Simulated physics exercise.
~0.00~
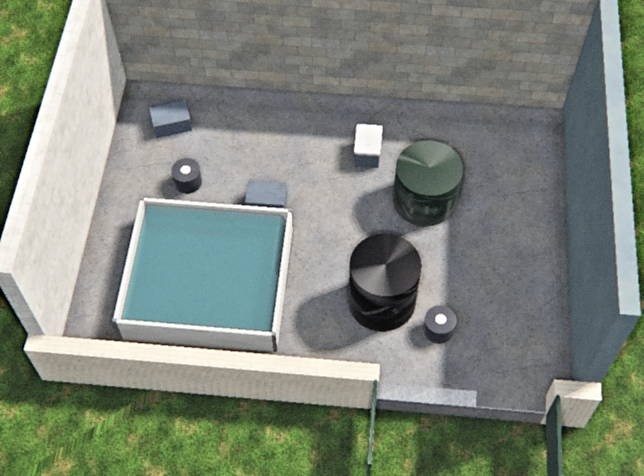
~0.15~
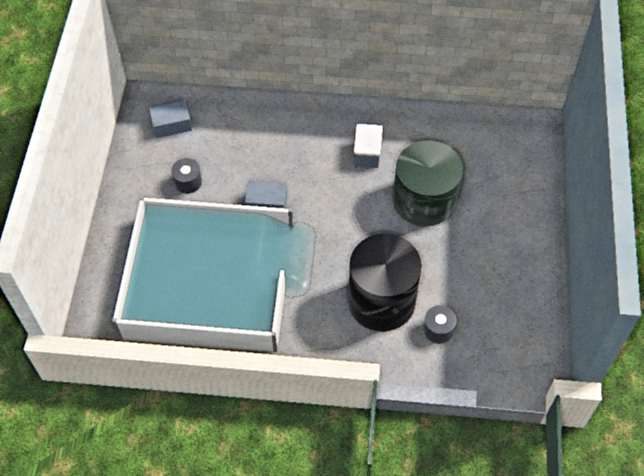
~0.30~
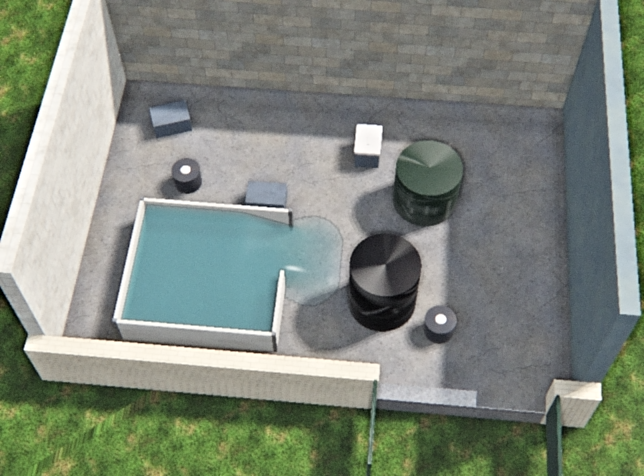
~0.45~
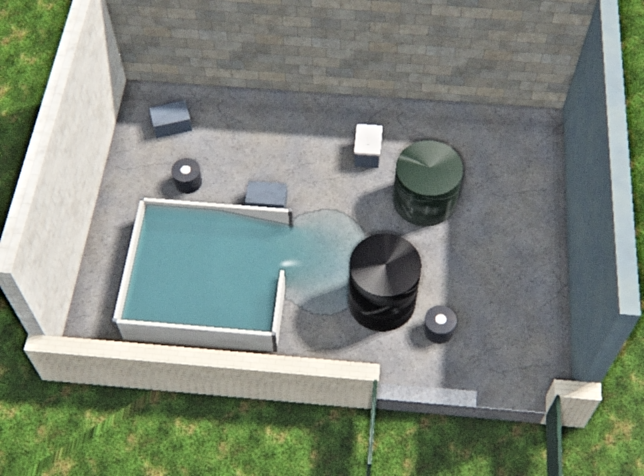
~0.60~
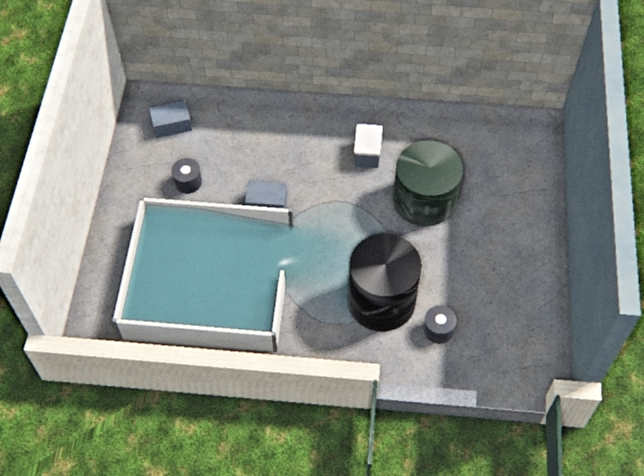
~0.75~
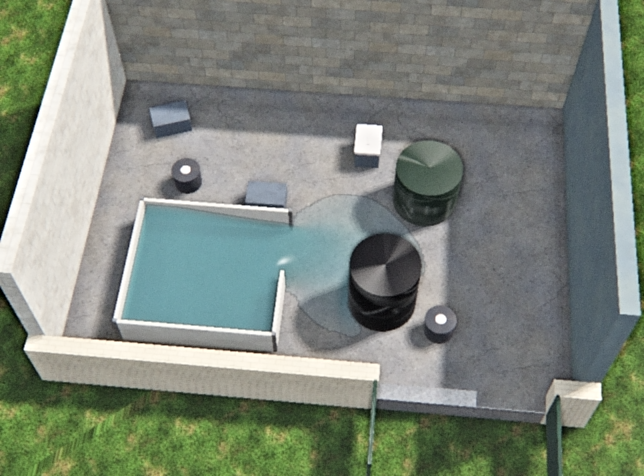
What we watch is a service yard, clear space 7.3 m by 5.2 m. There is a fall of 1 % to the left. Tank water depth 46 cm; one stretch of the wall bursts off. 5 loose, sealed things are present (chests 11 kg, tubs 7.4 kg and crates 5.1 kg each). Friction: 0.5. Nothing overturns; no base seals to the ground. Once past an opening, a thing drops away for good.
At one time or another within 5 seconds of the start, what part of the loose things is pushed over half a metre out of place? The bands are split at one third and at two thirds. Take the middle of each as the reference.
I predict short of one in three.
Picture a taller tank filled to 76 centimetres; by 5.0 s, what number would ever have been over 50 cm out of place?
Then it comes to 1.
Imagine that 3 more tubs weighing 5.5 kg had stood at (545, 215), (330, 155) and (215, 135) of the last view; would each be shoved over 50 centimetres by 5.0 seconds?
Answers in order are crosses the line, does not cross and does not cross.
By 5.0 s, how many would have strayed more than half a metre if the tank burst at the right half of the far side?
3.
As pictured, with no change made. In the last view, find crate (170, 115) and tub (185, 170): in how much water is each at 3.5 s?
Depths: Near 0 cm, then near 0 cm.
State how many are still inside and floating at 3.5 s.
At that time, 1.
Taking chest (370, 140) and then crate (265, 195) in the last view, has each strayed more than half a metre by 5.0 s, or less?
In the order asked, they come out beyond the limit and within the limit.
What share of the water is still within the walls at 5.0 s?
Around 98 % of the water.
After 1.1 s 0 of 5 are over 50 cm from their spots; 0 afloat.
After 2.2 s 0 of 5 are over 50 cm from their spots; 0 afloat.
After 3.5 s 1 of 5 are over 50 cm from their spots; 1 afloat.
After 5.0 s 1 of 5 are over 50 cm from their spots, and 1 have been at some point; 0 afloat.
